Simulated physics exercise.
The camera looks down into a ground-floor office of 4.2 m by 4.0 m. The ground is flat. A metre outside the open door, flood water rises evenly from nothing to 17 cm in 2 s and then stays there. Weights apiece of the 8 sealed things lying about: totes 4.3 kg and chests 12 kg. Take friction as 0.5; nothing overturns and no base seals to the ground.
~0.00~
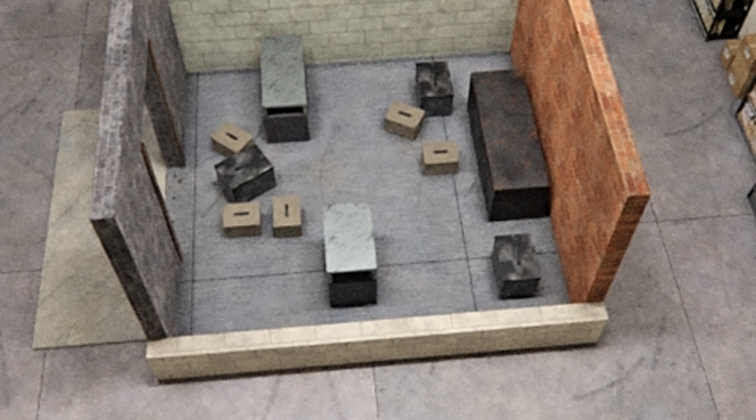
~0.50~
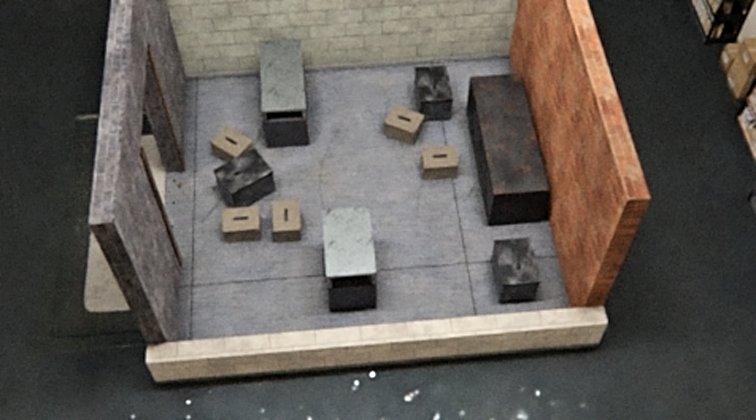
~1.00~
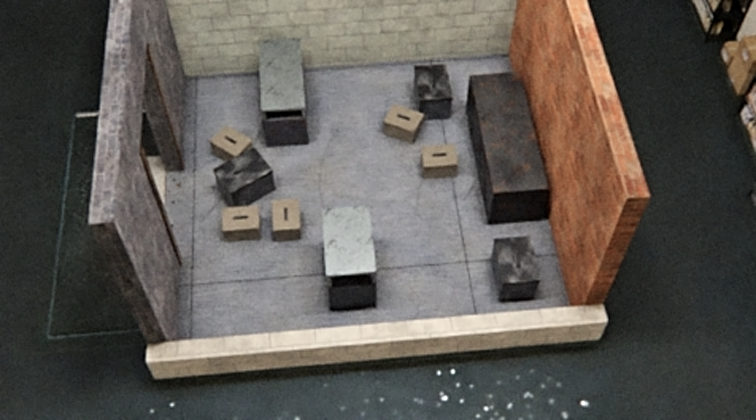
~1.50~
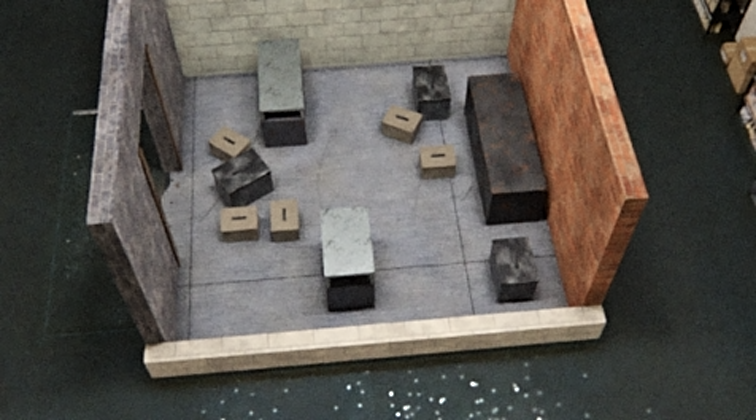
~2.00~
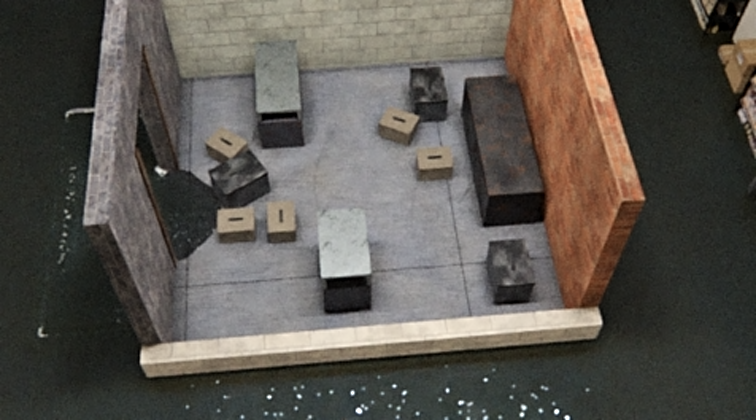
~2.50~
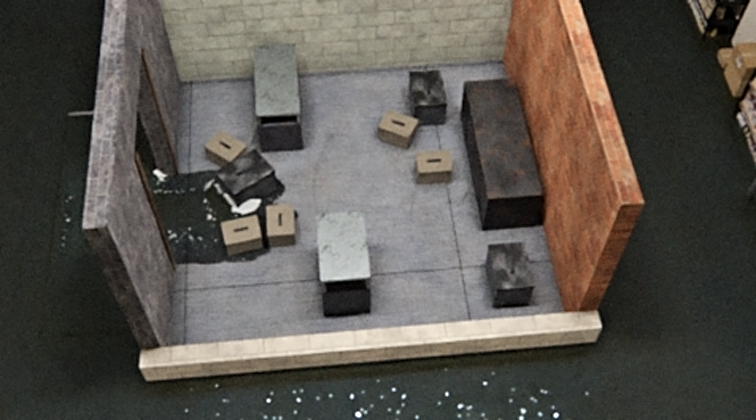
In this clip, dark water surrounds a walled room of grey tables, dark chests and tan boxes, then enters through the left doorway and spreads over the nearby floor, where a chest and boxes shift slightly.
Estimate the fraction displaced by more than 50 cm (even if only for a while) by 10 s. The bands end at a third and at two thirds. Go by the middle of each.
That comes to two thirds or more.
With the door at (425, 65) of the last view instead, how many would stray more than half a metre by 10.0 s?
In that case 5 of them.
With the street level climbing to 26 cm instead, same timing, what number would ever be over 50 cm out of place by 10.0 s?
Then 7.
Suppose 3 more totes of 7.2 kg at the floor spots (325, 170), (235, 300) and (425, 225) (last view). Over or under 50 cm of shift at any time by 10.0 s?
In turn: More, short of it, more.
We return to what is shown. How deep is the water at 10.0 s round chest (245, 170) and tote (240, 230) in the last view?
Roughly 8 and 5 cm.
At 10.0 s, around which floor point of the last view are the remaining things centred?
Around (375, 171).
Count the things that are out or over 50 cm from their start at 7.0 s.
4 of them.
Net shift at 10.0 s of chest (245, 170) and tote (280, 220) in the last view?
In that order: 250 cm, 150 cm.
After 3.5 s 3 of 8 are over 50 cm from their spots; 0 afloat.
After 4.5 s 4 of 8 are over 50 cm from their spots; 2 afloat.
After 7.0 s 4 of 8 are over 50 cm from their spots; 5 afloat.
After 10.0 s 7 of 8 are over 50 cm from their spots, and 7 have been at some point; 8 afloat.
